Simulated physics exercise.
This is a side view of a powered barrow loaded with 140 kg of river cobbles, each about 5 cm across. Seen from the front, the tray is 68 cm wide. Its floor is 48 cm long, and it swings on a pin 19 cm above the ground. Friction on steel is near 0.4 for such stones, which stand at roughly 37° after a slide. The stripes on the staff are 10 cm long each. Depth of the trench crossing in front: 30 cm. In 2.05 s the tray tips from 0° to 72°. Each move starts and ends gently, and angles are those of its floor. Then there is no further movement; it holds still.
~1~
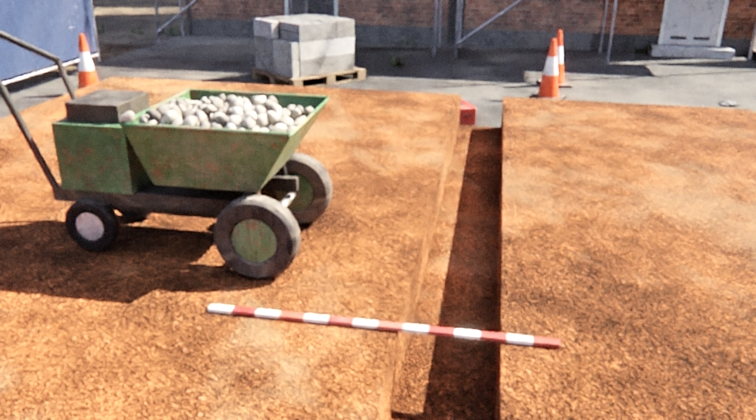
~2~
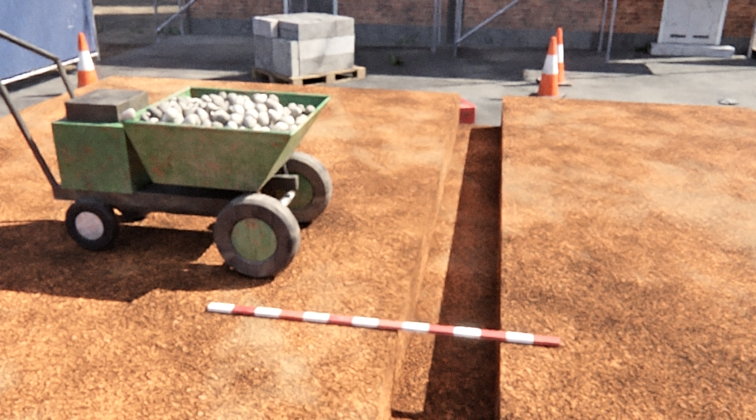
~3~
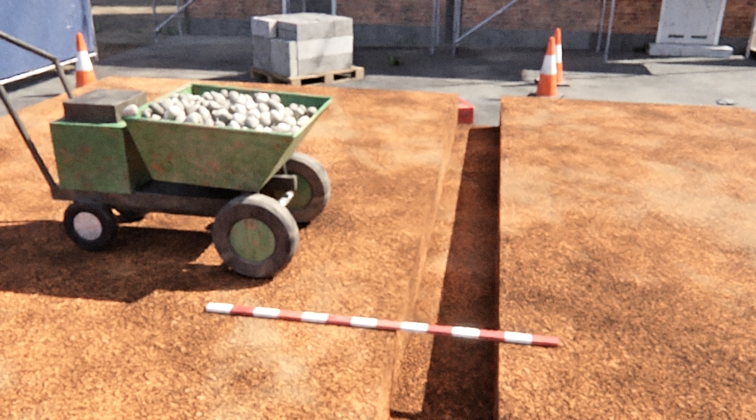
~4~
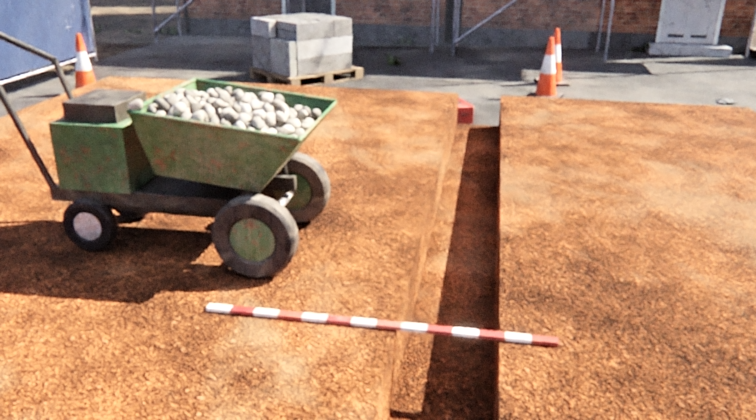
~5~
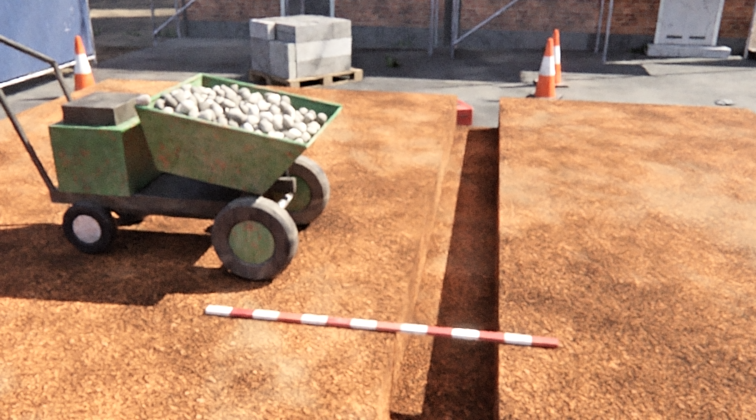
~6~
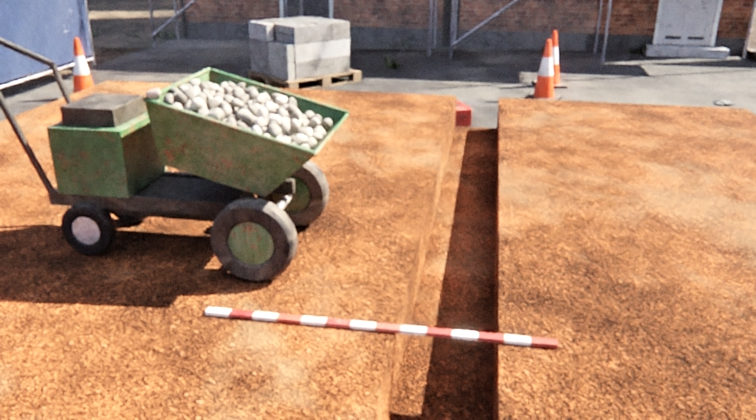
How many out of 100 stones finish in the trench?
About 77 of them.
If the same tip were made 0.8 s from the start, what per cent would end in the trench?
Trench share: Approx. 80%.
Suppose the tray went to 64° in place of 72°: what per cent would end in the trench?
It would be close to 55 percent.
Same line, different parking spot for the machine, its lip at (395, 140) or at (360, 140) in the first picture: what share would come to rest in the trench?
Roughly 60 in a hundred, then 90 in a hundred.
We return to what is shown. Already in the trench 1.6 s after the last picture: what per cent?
Some 35 per cent.
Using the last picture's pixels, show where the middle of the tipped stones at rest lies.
Middle at around (440, 299), I'd say.
Then, 0.9 s after the last picture the floor is at 61°, 98 % in the tray, 2 % short of the trench; the foremost stones are at (404, 238).
Then, 1.6 s after the last picture the floor is at 72°, 49 % in the tray, 16 % short of the trench, 35 % in the trench; the foremost stones are at (489, 320).
Then, 1.9 s after the last picture the floor is at 72°, 29 % in the tray, 18 % short of the trench, 54 % in the trench; the foremost stones are at (490, 322).
Then, 3.8 s after the last picture the floor is at 72°, 0 % in the tray, 23 % short of the trench, 77 % in the trench; the foremost stones are at (490, 316).
